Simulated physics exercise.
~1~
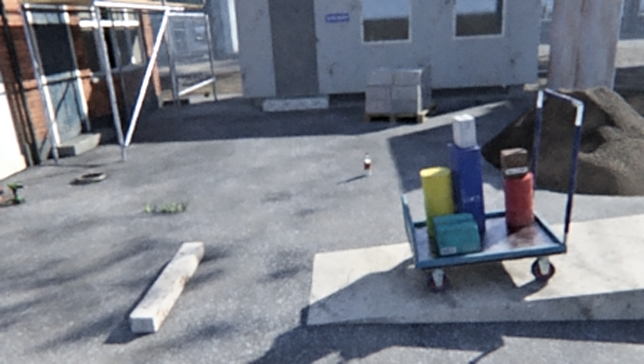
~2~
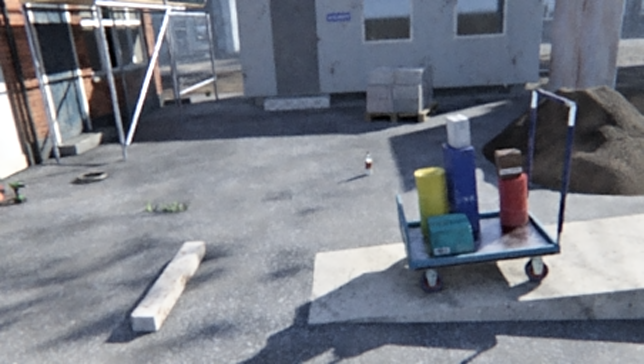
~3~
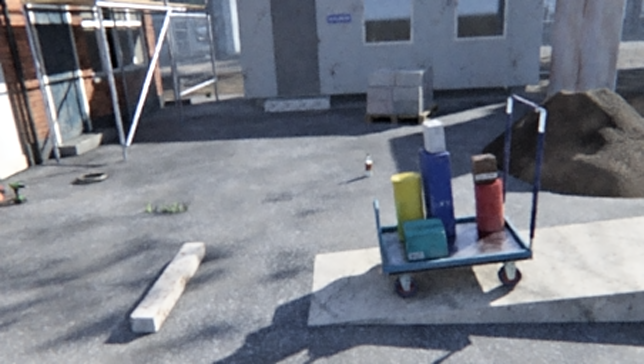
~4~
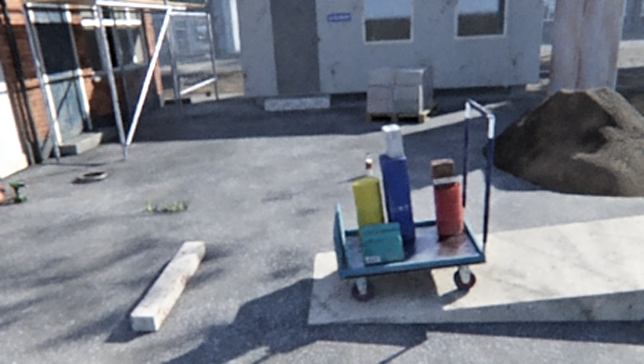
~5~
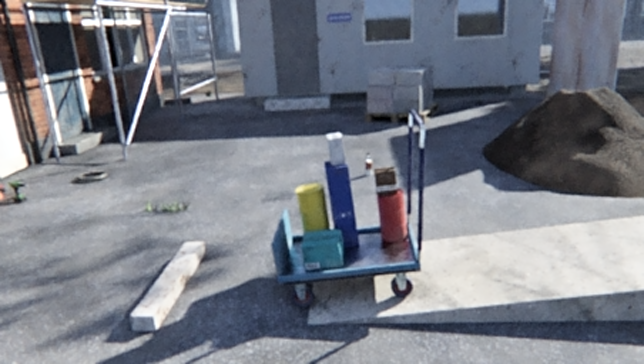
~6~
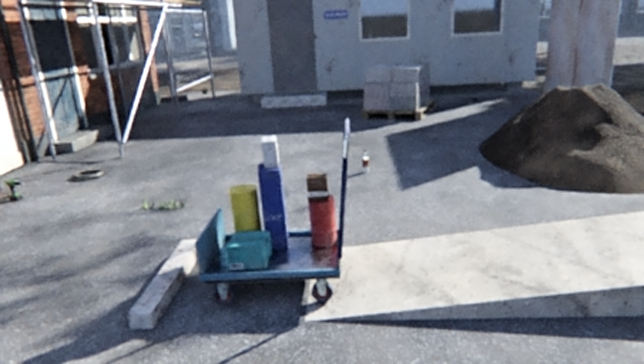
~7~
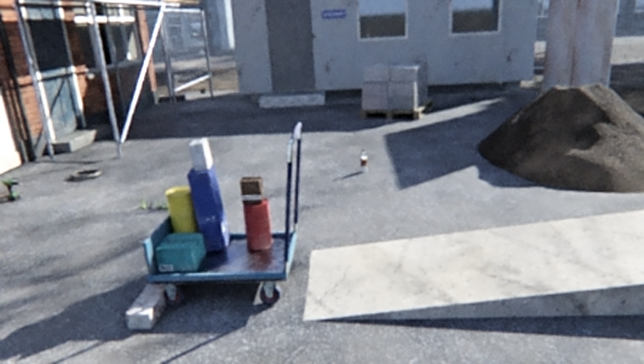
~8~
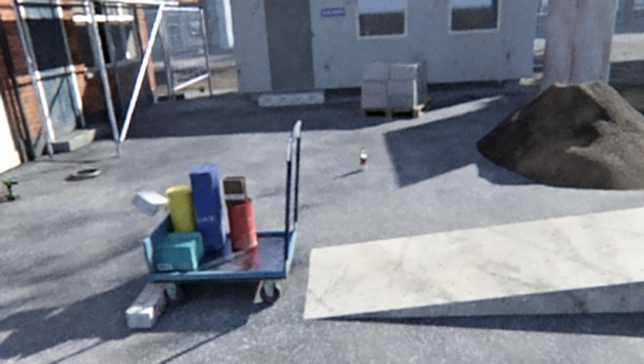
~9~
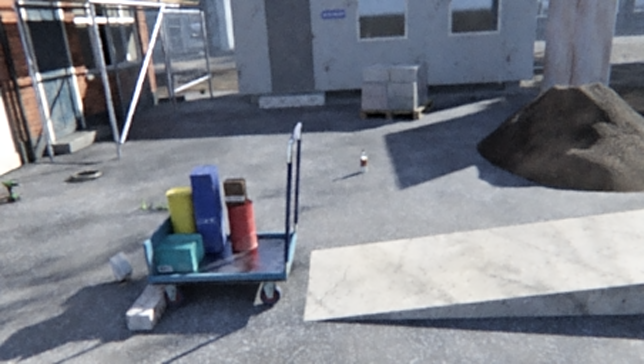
A loaded trolley rolls left down a ramp, stops at a kerb, and its white box tumbles off.
